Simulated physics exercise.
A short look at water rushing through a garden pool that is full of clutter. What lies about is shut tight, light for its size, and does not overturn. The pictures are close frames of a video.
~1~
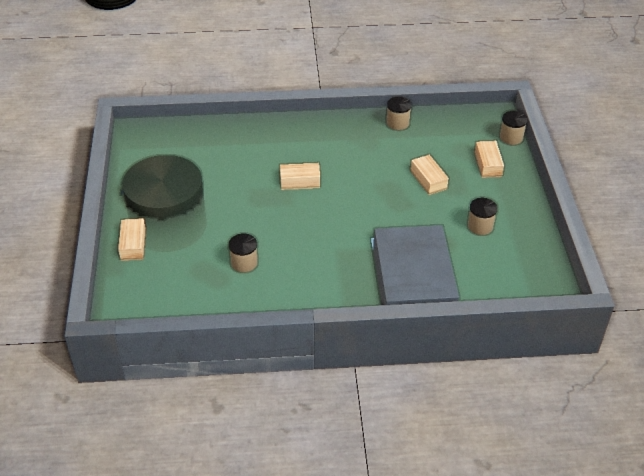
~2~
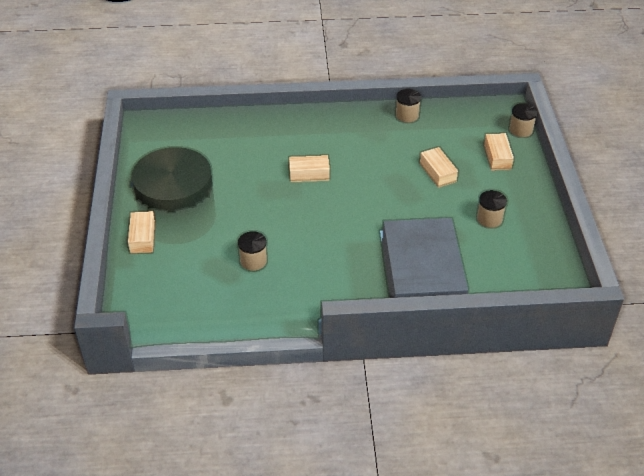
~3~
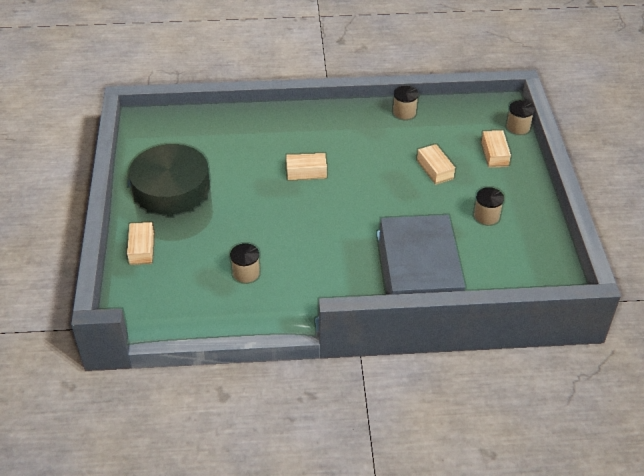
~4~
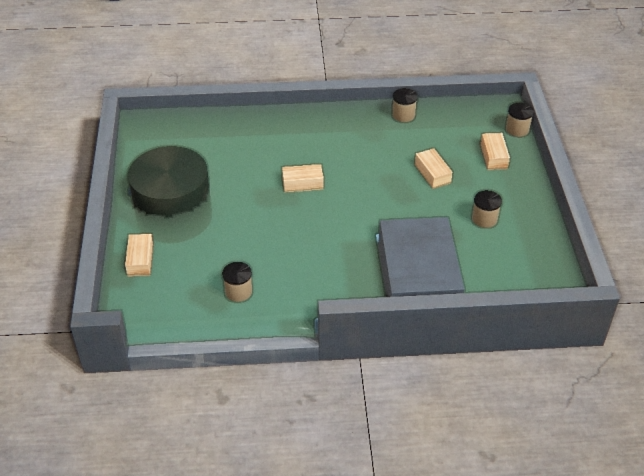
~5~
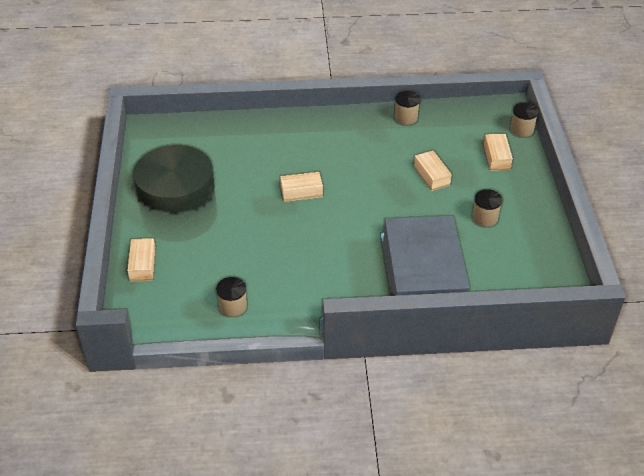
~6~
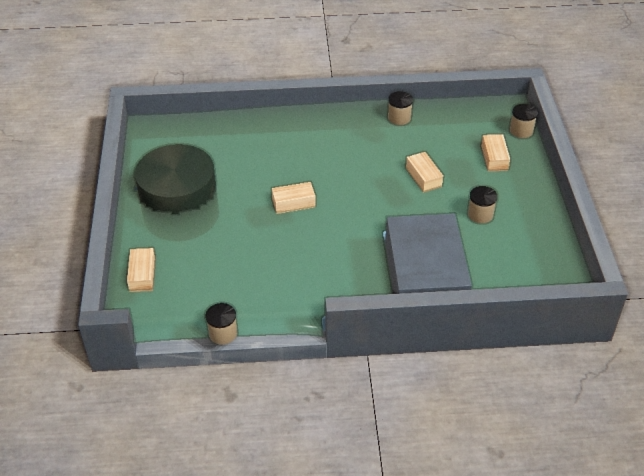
A shallow grey-walled pool of green water sits on cracked stone paving, seen from above at an angle, and a section of its front wall at left drops away early on. Black-topped tan pails and pale wooden blocks float around a dark round shape at left and a grey slab at front. The nearest pail drifts forward into the gap, blocks slide more slowly, and the camera shifts slightly.
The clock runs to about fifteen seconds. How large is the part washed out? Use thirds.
Share: One to two thirds.
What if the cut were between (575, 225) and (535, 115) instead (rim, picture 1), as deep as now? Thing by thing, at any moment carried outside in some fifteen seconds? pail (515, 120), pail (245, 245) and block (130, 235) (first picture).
As listed: Washed out, no, kept in.
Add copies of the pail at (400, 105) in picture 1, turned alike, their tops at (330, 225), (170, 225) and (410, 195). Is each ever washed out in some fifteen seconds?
As listed: Through, gone, no.
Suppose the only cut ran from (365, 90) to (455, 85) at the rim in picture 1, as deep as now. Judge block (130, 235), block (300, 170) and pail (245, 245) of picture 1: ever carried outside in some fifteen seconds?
In turn: Left behind, through, inside.
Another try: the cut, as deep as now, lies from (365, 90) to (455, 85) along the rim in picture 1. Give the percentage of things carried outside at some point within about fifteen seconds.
Near 60 in a hundred.
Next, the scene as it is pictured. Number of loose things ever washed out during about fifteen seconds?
4 of them.
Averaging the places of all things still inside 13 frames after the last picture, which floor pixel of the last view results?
At about (400, 194).
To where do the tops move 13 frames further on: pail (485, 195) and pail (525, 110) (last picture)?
Around (377, 211) and (498, 118).
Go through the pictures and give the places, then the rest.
A pail at (243, 244) floats; a block at (131, 234), afloat; 0 of 8 have shifted, in the first picture.
A pail at (252, 242), afloat; a block at (141, 227), afloat; 0 of 8 have shifted, in the second picture.
A pail at (245, 254) floats, close to its start; a block at (140, 238) floats, close to its start; 2 of 8 have shifted, in the third picture.
A pail at (237, 273) floats, a stride from its start; a block at (138, 249) floats, close to its start; 3 of 8 have shifted, in the fourth picture.
A pail at (231, 288) floats, a stride from its start; a block at (141, 254), afloat, close to its start; 4 of 8 have shifted, in the fifth picture.
A pail at (221, 315) floats, a stride from its start; a block at (140, 264), afloat, a stride from its start; 7 of 8 have shifted, in the sixth picture.
A moment on, 1 of 8 are out; 7 afloat.
Next, 3 of 8 are out; 5 afloat.
Later, 3 of 8 are out; 5 afloat.
In the end, 4 of 8 are out; 4 afloat.
